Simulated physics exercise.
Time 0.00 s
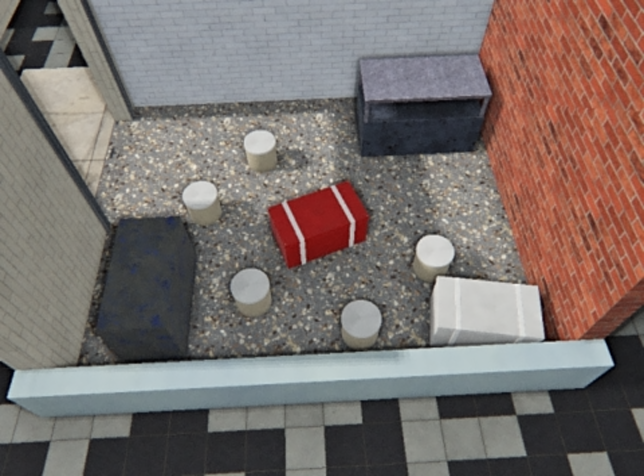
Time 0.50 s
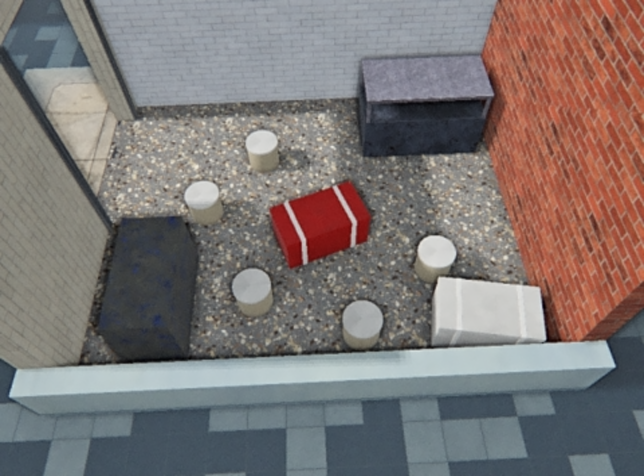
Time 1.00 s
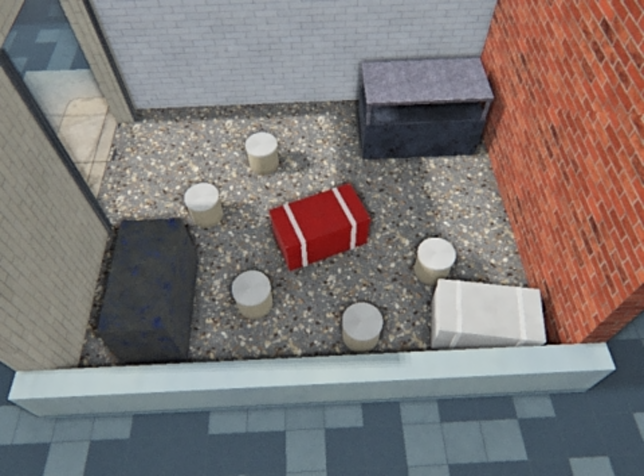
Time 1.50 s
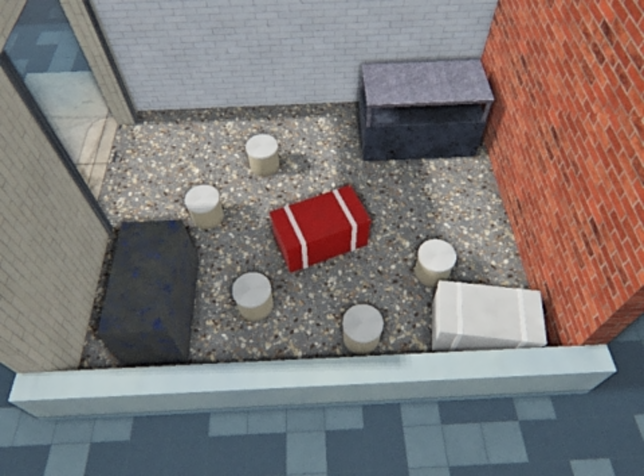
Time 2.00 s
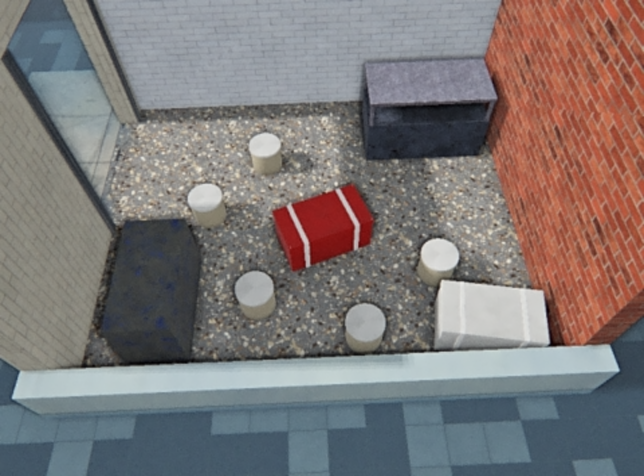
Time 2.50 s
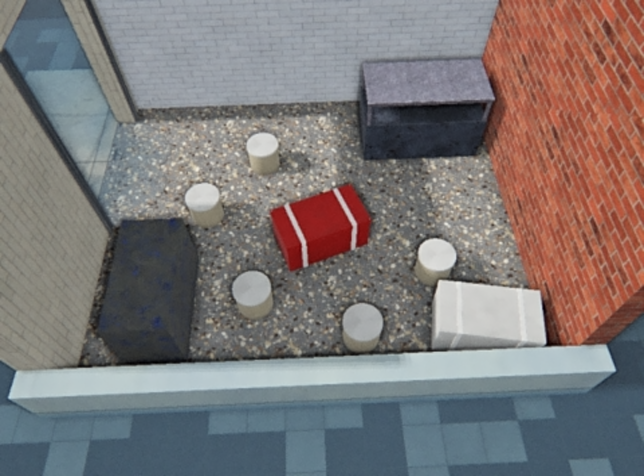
A corner store with a speckled pebble floor, walled in pale brick and red brick, is seen from high above. A red trunk with white bands lies amid five pale drums, with a dark block at left, a dark counter at upper right and a white trunk at lower right. Bluish water covers the checkered paving outside, then creeps through the upper-left doorway, while the objects stay put and the view shifts barely.
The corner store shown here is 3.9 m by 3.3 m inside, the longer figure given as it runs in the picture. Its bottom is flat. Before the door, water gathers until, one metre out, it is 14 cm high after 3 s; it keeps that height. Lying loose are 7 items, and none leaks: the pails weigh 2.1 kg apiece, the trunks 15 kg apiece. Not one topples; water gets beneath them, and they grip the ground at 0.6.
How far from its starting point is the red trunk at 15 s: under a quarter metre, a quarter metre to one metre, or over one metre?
It is displaced moderately.
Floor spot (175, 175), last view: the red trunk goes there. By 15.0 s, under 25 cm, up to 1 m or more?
Answer: It covers a big distance.
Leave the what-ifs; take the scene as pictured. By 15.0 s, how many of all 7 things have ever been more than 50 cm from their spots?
Count: 7.
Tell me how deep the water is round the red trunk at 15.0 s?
Somewhere close to 11 cm.
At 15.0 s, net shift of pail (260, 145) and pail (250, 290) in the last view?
They've ended up 200 cm and 120 cm away, in that order.
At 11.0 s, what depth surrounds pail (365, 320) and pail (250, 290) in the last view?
Some 10 cm at the first, some 6 cm at the second.
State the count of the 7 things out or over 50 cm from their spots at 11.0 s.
Count then: 3.
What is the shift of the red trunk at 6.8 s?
Displacement by then near 40 cm.
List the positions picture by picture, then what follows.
The red trunk at (318, 212) rests on the ground; 0.0 m2 under water; 0 of 7 have shifted, in the first frame.
The red trunk at (320, 212), on the bottom; water covers 0.0 m2; 0 of 7 have shifted, in the second frame.
The red trunk at (319, 214) rests on the ground; 0.0 m2 under water; 0 of 7 have shifted, in the third frame.
The red trunk at (320, 216) rests on the ground; 0.0 m2 under water; 0 of 7 have shifted, in the fourth frame.
The red trunk at (323, 215) rests on the ground; water covers 0.0 m2; 0 of 7 have shifted, in the fifth frame.
The red trunk at (320, 215) rests on the ground; 0.5 m2 under water; 0 of 7 have shifted, in the sixth frame.
After 3.5 s the red trunk is near (320, 215), 0.0 m from its start, aground; 0 afloat.
After 6.8 s the red trunk is near (352, 242), 0.4 m from its start, aground; 2 afloat.
After 11.0 s the red trunk is near (375, 268), 0.7 m from its start, afloat; 7 afloat.
After 15.0 s the red trunk is near (286, 265), 0.6 m from its start, afloat; 7 afloat.
